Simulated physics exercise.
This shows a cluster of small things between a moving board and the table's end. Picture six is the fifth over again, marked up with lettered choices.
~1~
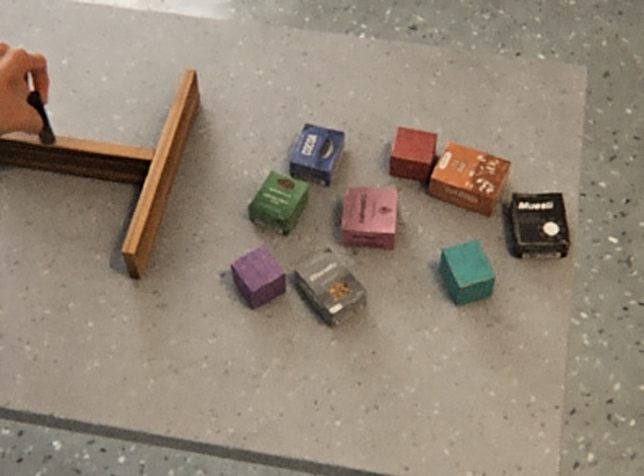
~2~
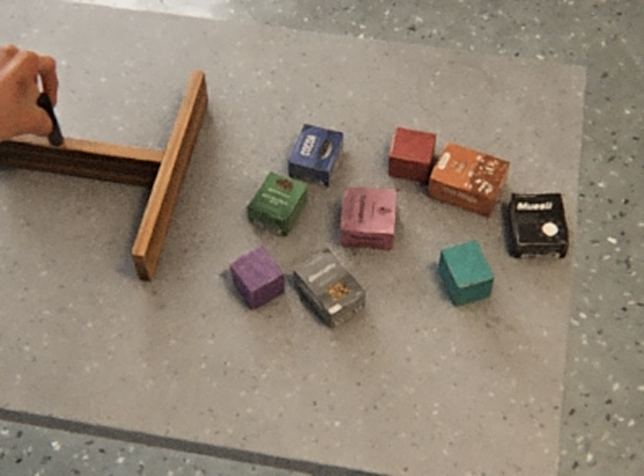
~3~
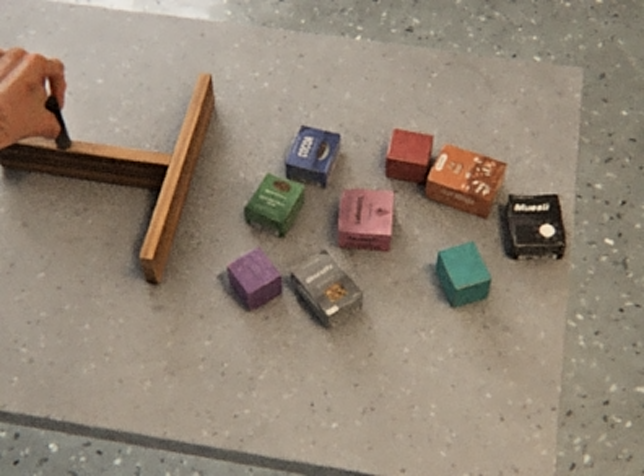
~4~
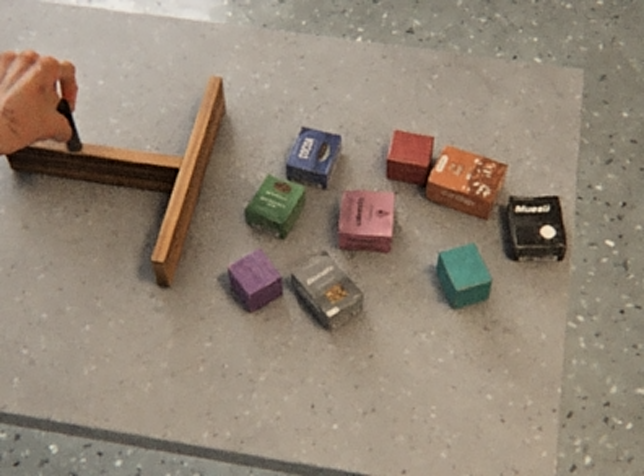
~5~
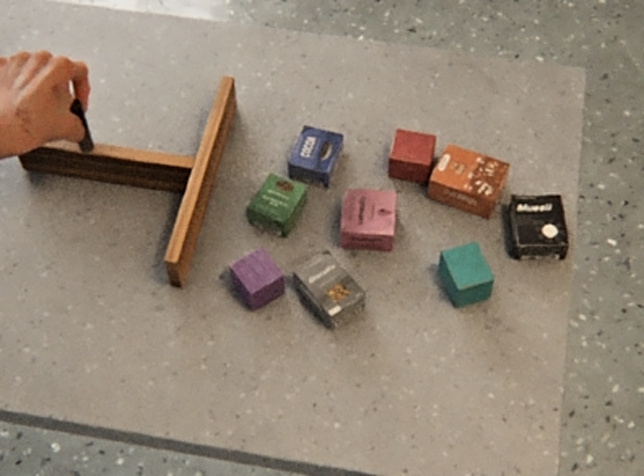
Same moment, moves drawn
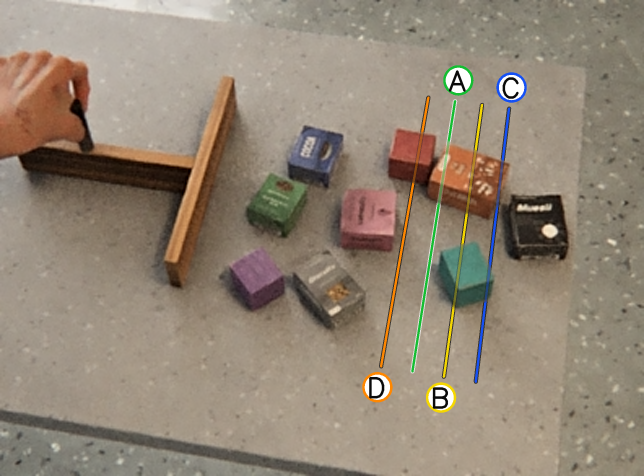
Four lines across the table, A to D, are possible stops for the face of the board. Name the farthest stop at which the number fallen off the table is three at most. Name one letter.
No farther than C.
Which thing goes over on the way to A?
It is the black box.
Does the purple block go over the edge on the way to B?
No.
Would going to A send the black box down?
By then, yes.
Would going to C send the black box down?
By then, yes.
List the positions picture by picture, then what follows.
In the first frame, black box (539, 225); grey box (331, 288); board (161, 155).
In the second frame, board (170, 157); orange packet (469, 179).
In the third frame, board (178, 160); pink box (366, 220).
In the fourth frame, board (189, 163); blue packet (314, 158).
In the fifth frame, board (201, 163); black box (538, 227); grey box (330, 290); turquoise block (466, 274).
On the marked copy, A at (435, 225); B at (465, 230); C at (494, 234); D at (407, 221).
Taking C. A third of the way, board (305, 178); purple block (313, 301); grey box (354, 288).
Two thirds of the way, board (410, 193); black box (573, 241); orange packet (542, 187).
When it is over, board (493, 205); orange packet over the edge; black box over the edge; two fallen.
As for the rest, A is within the limit but short; B is within the limit but short; D is within the limit but short.
